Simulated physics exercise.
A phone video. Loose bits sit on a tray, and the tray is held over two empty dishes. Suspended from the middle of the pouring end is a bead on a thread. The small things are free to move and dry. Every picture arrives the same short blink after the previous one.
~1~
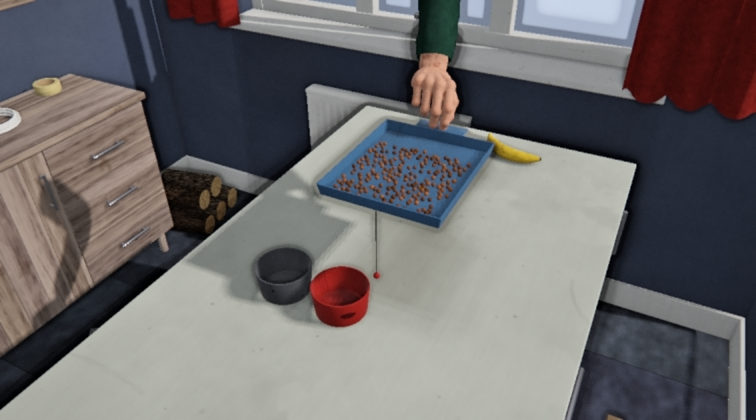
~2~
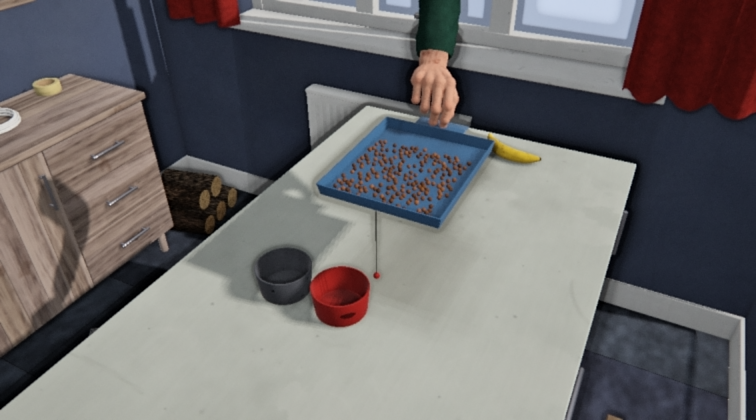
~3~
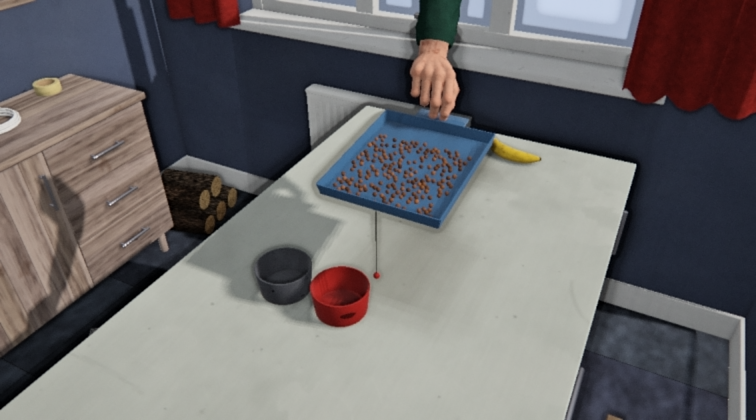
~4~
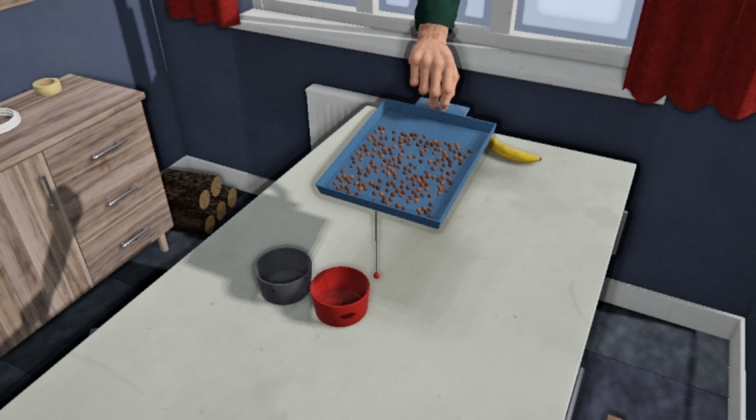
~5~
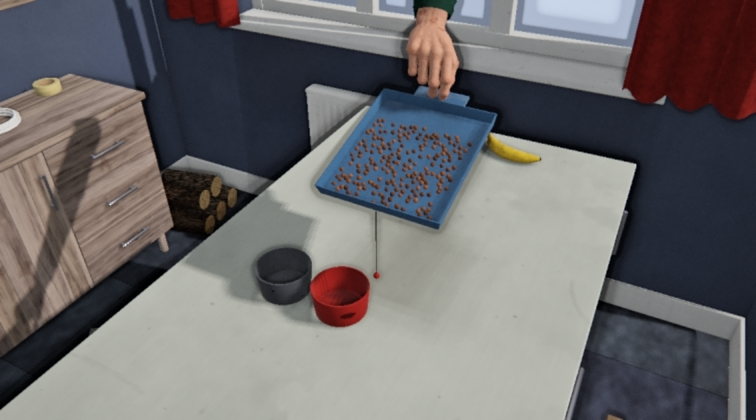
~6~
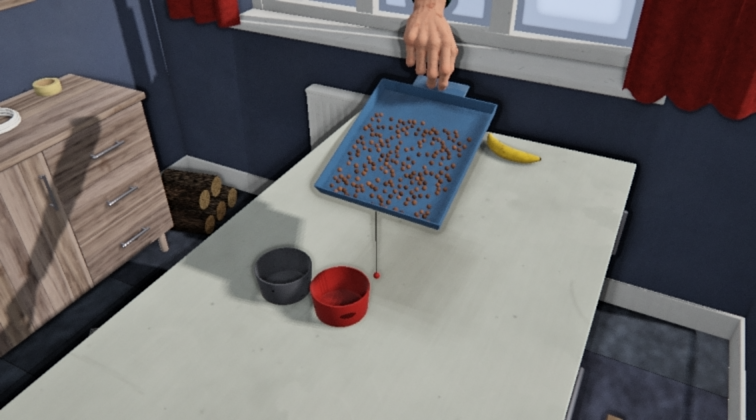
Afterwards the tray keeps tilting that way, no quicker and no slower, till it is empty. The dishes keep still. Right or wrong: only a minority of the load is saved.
Right, only a minority is saved.
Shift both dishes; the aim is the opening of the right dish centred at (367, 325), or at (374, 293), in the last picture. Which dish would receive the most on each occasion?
The one at right the first time, the one at right the second.
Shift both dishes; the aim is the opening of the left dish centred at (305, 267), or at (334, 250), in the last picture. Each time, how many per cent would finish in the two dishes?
Trial 1 around 20 percent, trial 2 around 0 percent.
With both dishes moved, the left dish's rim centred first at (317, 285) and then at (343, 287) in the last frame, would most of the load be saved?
The bulk of it and then the bulk of it.
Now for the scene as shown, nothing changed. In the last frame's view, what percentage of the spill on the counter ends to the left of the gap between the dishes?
I reckon around 10 per cent.
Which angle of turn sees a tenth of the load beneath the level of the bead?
That happens at close to 110 degrees.
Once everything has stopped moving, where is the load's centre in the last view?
Close to (374, 337) in the last view.
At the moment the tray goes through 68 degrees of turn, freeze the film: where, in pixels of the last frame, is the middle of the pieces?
Roughly (382, 203).
Soon, tray tipped steeply; nearly all on the tray; a small part in the air.
A while on, tray tipped past a quarter turn; about a quarter on the tray; a stray few in the right dish; a small part outside both; about two thirds in the air.
Towards the end, tray tipped past a quarter turn; about a quarter in the right dish; most outside both.
Finally, tray tipped past a quarter turn; about a quarter in the right dish; none in the left dish; most outside both.
